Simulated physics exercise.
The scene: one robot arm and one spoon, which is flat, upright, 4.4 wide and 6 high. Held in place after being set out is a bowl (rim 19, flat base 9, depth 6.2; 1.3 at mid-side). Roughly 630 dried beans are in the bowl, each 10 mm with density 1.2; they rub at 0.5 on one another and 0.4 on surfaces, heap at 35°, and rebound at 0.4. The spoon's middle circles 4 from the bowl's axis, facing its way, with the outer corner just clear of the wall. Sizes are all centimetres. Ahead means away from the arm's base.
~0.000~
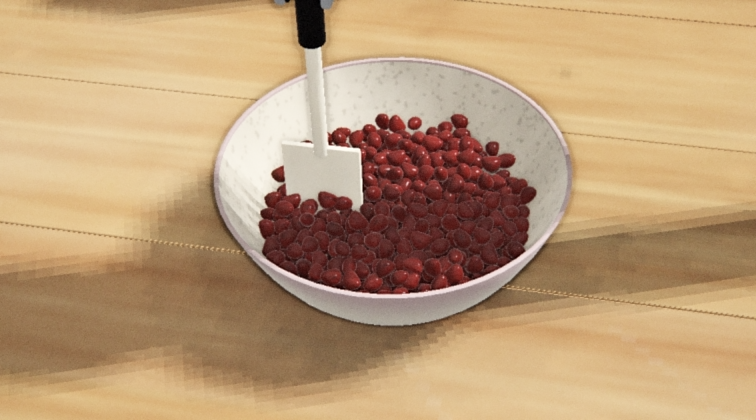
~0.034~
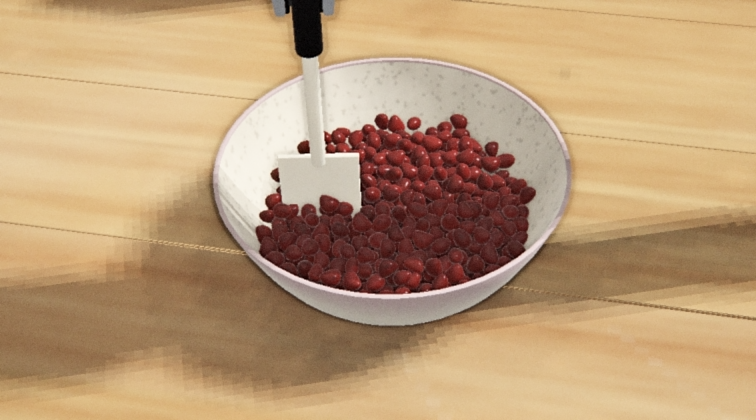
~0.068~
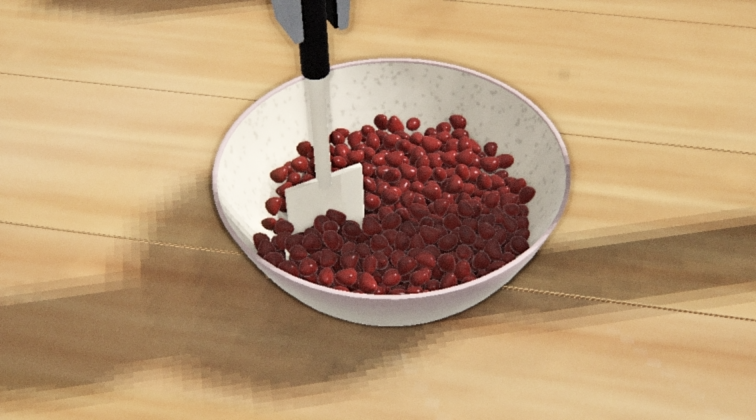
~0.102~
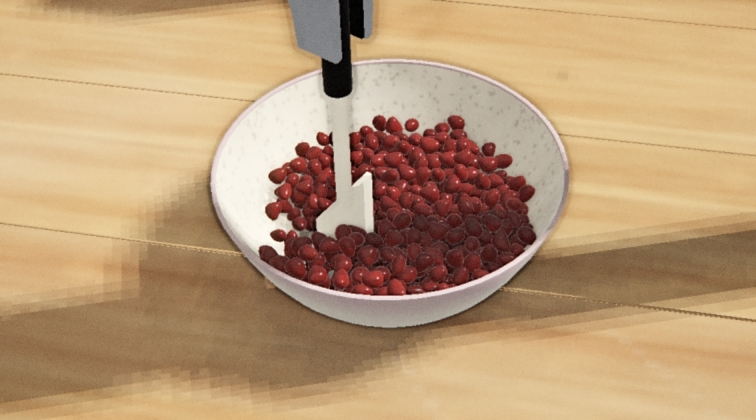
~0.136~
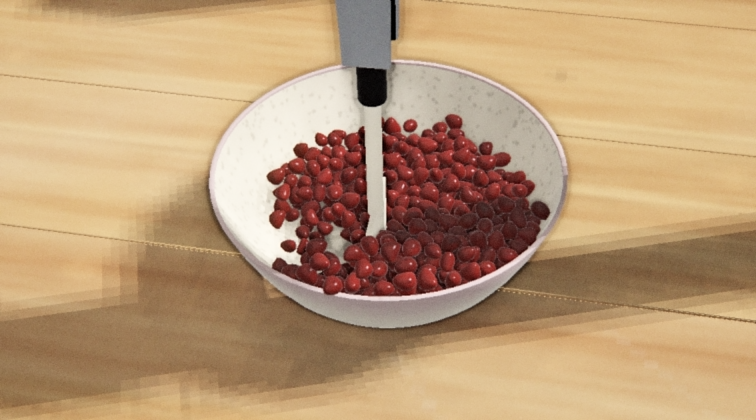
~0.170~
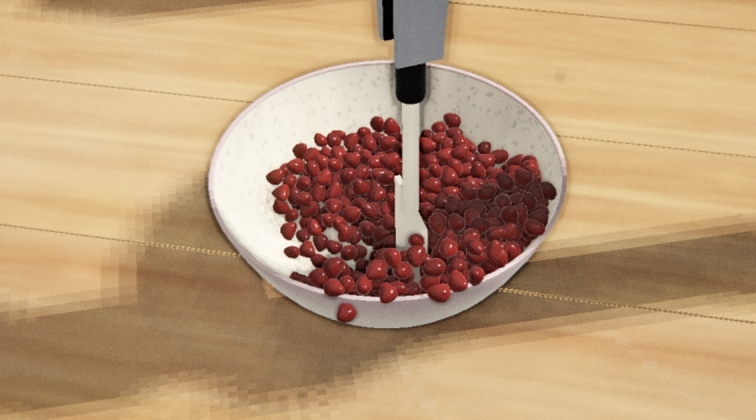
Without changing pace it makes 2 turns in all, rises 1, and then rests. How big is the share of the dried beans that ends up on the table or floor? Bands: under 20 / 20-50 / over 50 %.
20-50 %.
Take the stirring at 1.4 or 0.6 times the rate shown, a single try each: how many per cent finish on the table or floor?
I'd expect about 45 per cent, then about 15 per cent.
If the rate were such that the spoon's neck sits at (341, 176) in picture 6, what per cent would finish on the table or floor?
Roughly 10 percent of it.
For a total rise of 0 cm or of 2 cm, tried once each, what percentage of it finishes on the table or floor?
Roughly 35 percent, then roughly 25 percent.
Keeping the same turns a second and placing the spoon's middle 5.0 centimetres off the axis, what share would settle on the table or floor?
Near 40 percent.
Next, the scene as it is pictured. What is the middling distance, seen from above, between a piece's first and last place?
Roughly 10 cm.
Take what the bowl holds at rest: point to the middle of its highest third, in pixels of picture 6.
Centre, approx.: (335, 207).
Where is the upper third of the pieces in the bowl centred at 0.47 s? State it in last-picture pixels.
Around (274, 174).
After 0.47 s, 353° round, highest piece 9 above the table; 511 in the bowl, 94 on the table or floor, 24 in flight or on the tool.
After 0.76 s, 227° round, highest piece 8 above the table; 462 in the bowl, 164 on the table or floor, 3 in flight or on the tool.
After 1.11 s, 0° round, highest piece 6 above the table; 451 in the bowl, 178 on the table or floor.
After 1.81 s, 0° round, highest piece 5 above the table; 451 in the bowl, 178 on the table or floor.
In the end, 451 in the bowl, 178 on the table or floor. That is 28 % on the table or floor.
